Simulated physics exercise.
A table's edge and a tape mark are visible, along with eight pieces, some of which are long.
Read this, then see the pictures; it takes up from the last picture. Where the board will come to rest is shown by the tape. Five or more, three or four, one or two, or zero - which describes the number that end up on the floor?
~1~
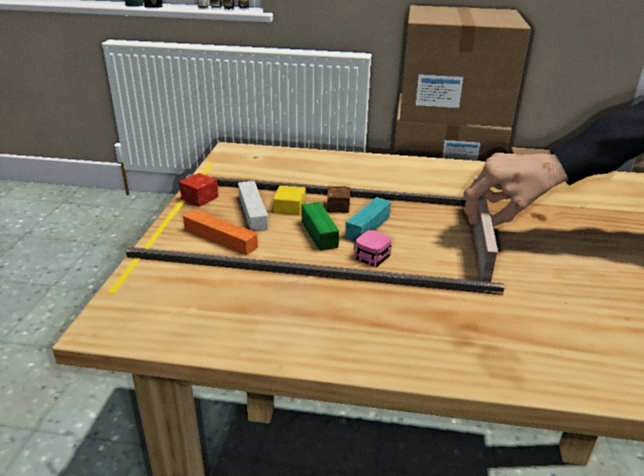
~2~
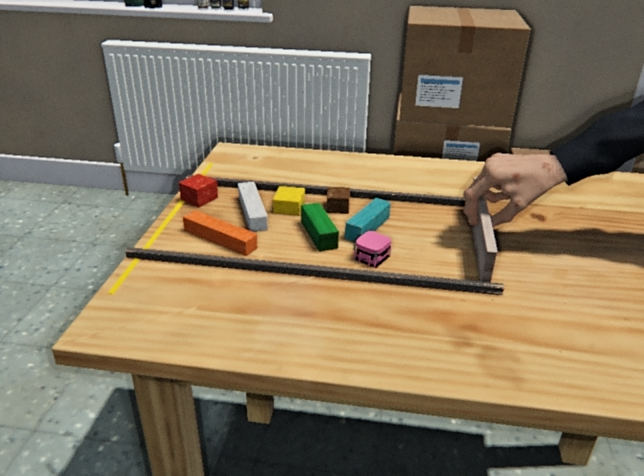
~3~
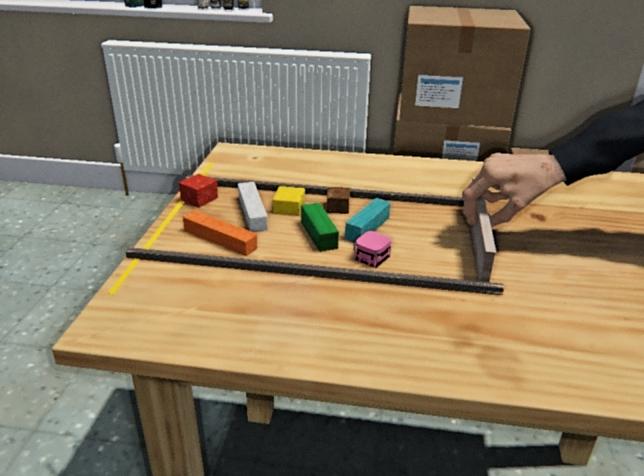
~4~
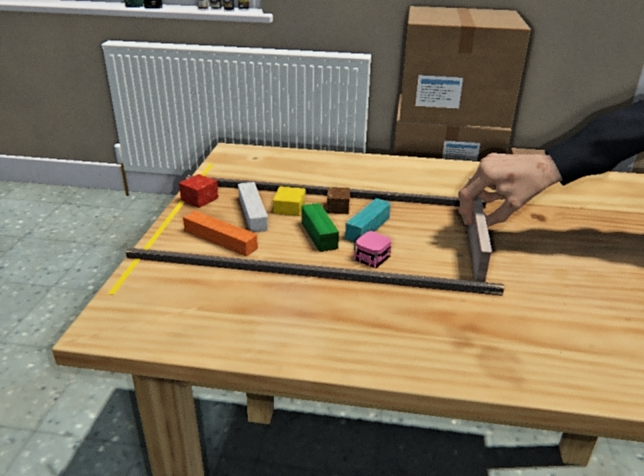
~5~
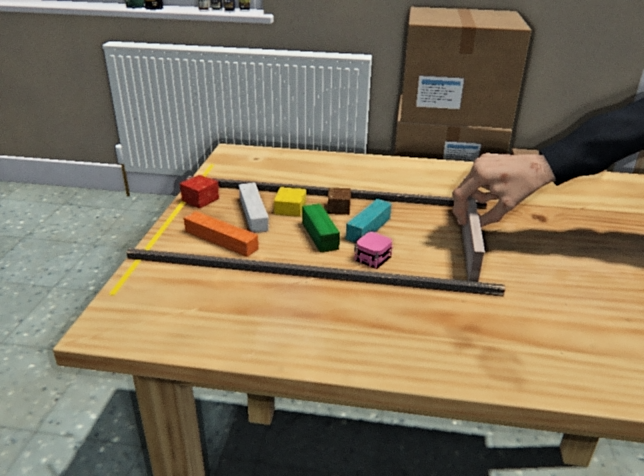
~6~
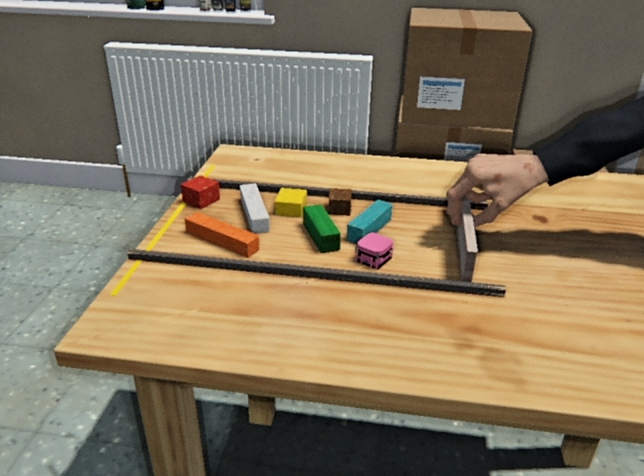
That would be five or more.
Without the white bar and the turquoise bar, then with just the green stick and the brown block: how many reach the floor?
First 3, then 4.
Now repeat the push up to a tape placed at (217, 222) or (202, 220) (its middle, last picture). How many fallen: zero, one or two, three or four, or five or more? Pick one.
Place by place: One to two, then three or four.
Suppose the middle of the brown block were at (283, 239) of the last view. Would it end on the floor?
Here the brown block departs.
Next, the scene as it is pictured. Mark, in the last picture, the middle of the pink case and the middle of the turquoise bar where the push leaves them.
Near (138, 237) and (168, 205).
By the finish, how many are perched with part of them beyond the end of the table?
Looks like 3 of them.
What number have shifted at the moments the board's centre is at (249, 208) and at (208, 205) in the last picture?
At that stage 8; at the next, 8.
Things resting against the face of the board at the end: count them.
Number: 3.
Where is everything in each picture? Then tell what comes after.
Red block (199, 189); orange bar (220, 232); white bar (252, 205); board (482, 226); tape (171, 216), in the first picture.
Orange bar (219, 232); board (481, 227), in the second picture.
White bar (252, 206); turquoise bar (368, 220), in the third picture.
Red block (199, 191); pink case (373, 250), in the fourth picture.
Orange bar (220, 233); green stick (320, 227), in the fifth picture.
Red block (201, 192); orange bar (221, 234); white bar (254, 208); board (464, 227); tape (173, 218), in the sixth picture.
A little later, none off yet; red block at rest near (201, 192); orange bar at rest near (221, 234); white bar at rest near (254, 208).
Next, none off yet; red block at rest near (201, 192); orange bar moving near (215, 233); white bar shifted a little near (238, 207).
Later still, one off so far; red block dropping near (157, 333); orange bar shifted about its own width near (150, 226); white bar shifted about its own width near (169, 201).
When it is over, the number that fall off is five or more; down, green stick, yellow block, white bar, orange bar and red block.
